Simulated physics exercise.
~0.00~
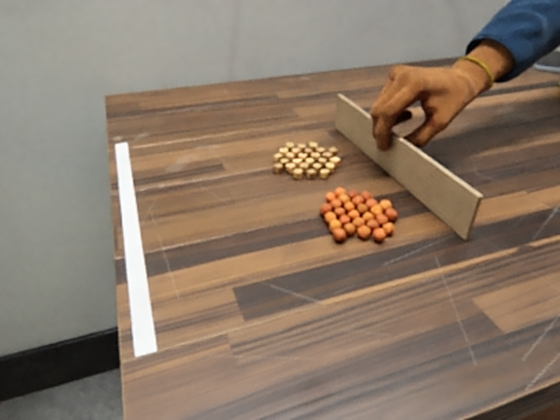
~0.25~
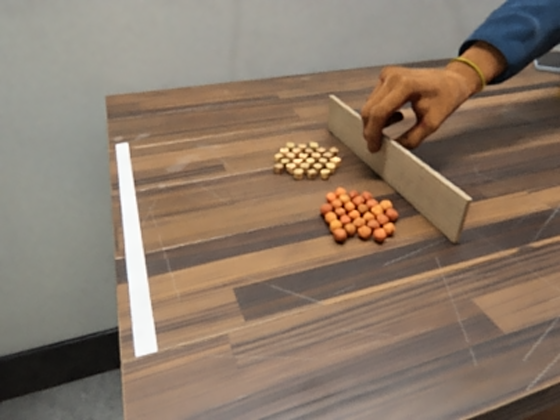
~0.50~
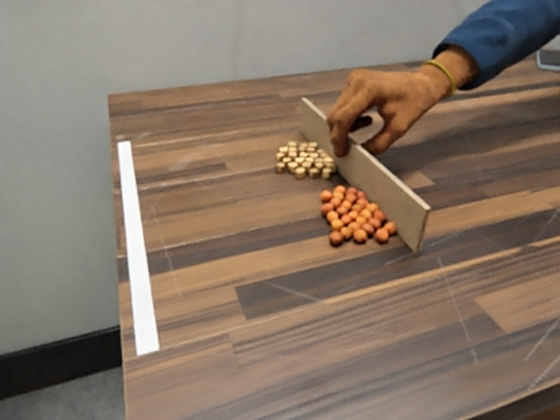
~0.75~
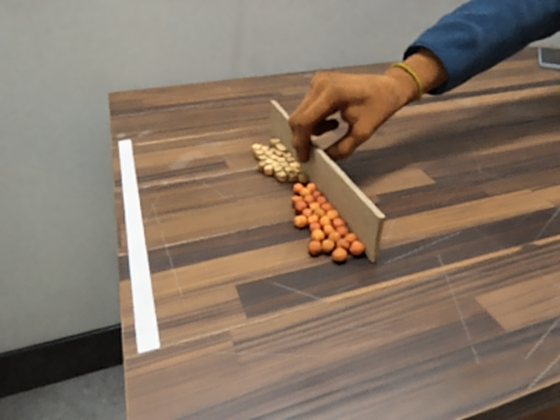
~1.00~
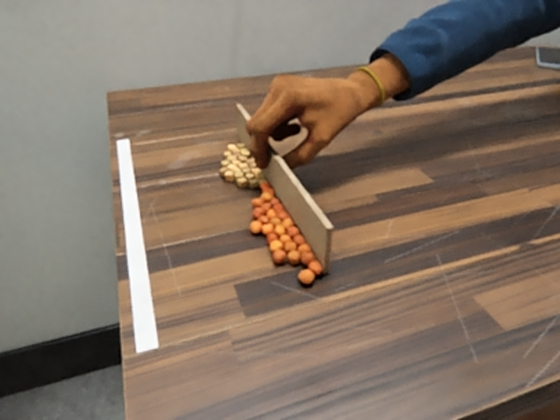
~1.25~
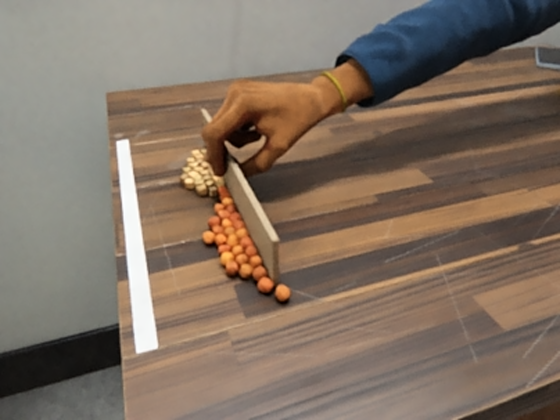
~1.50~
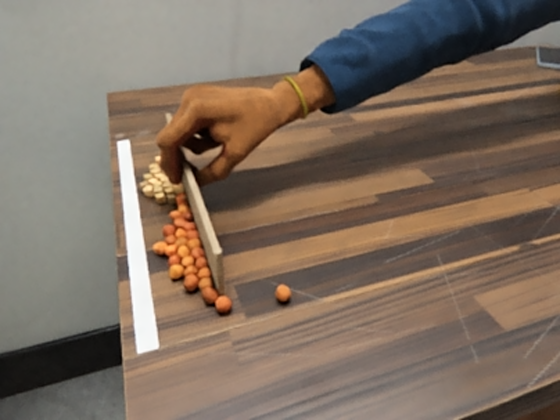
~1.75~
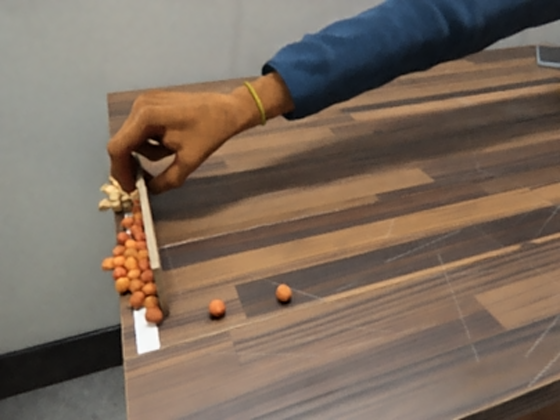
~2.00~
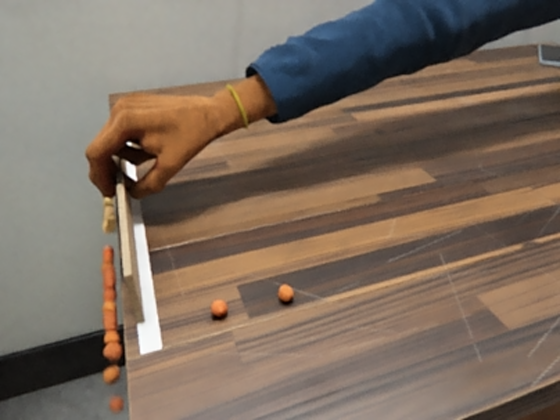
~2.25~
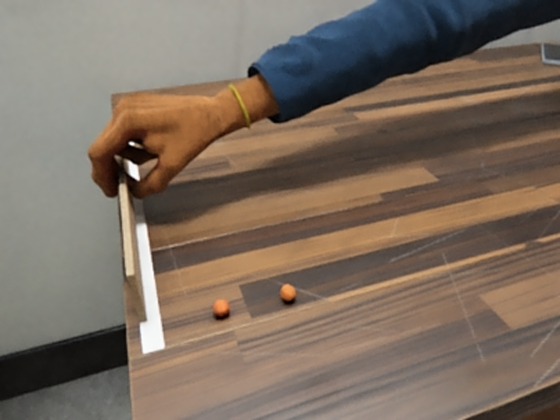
Hand sliding a card strip left across a wooden table, sweeping pale and orange pieces off the edge, leaving two orange ones behind.
